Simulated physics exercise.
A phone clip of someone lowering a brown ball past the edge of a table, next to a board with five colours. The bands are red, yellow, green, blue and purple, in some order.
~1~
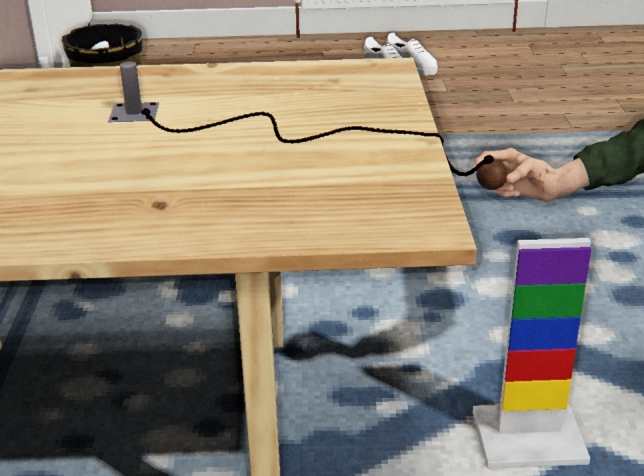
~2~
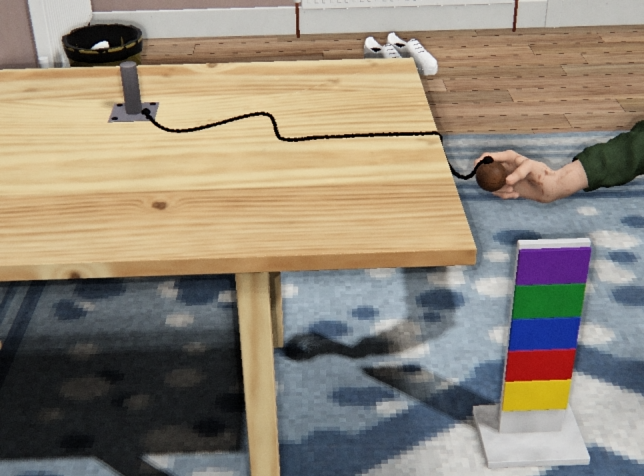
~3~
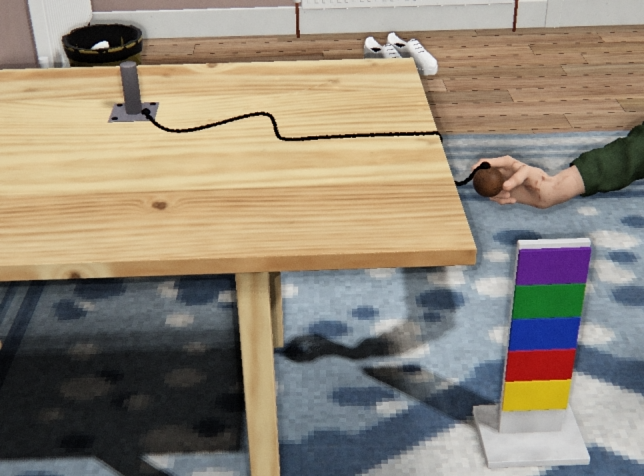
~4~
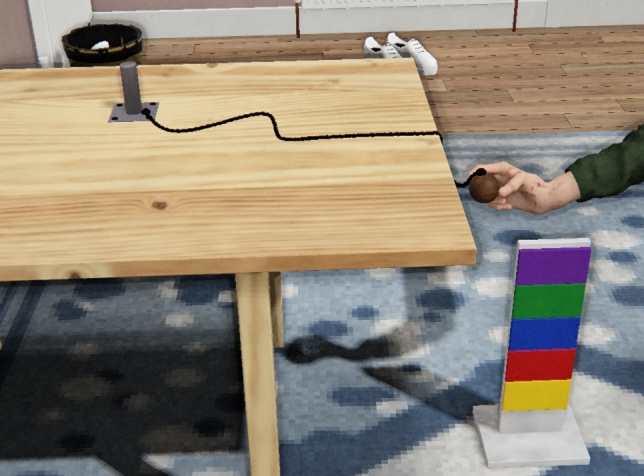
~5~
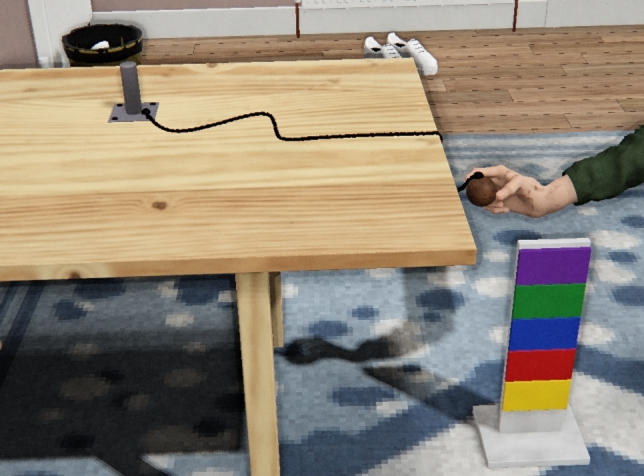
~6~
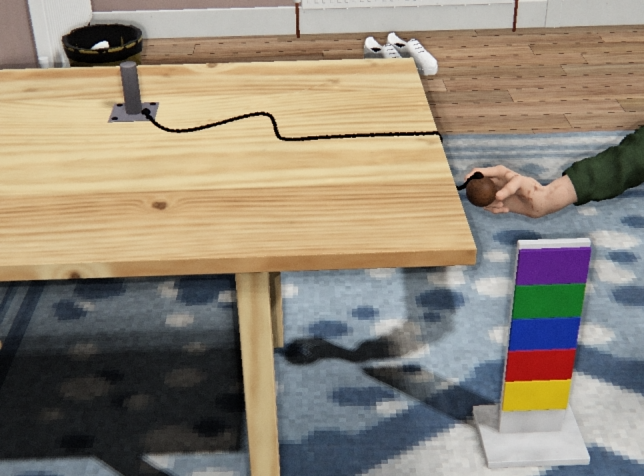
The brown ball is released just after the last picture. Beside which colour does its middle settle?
The cord holds its middle at green.
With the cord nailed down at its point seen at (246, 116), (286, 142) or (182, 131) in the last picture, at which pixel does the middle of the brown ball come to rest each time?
About (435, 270), (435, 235) and (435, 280).
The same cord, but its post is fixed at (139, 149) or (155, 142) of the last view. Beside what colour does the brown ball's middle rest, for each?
One after the other, blue; blue.
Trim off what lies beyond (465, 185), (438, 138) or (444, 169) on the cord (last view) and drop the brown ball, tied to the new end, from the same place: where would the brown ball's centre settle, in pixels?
Try by try, around (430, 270), (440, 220) and (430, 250).
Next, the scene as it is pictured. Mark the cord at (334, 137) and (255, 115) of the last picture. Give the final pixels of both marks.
Near (413, 123) and (289, 117).
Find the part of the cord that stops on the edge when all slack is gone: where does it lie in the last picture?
That spot is around (361, 136).
Early on, ball near (437, 281); level with green.
Midway, ball near (426, 279); level with green.
Finally, ball near (431, 286); level with green. At green.
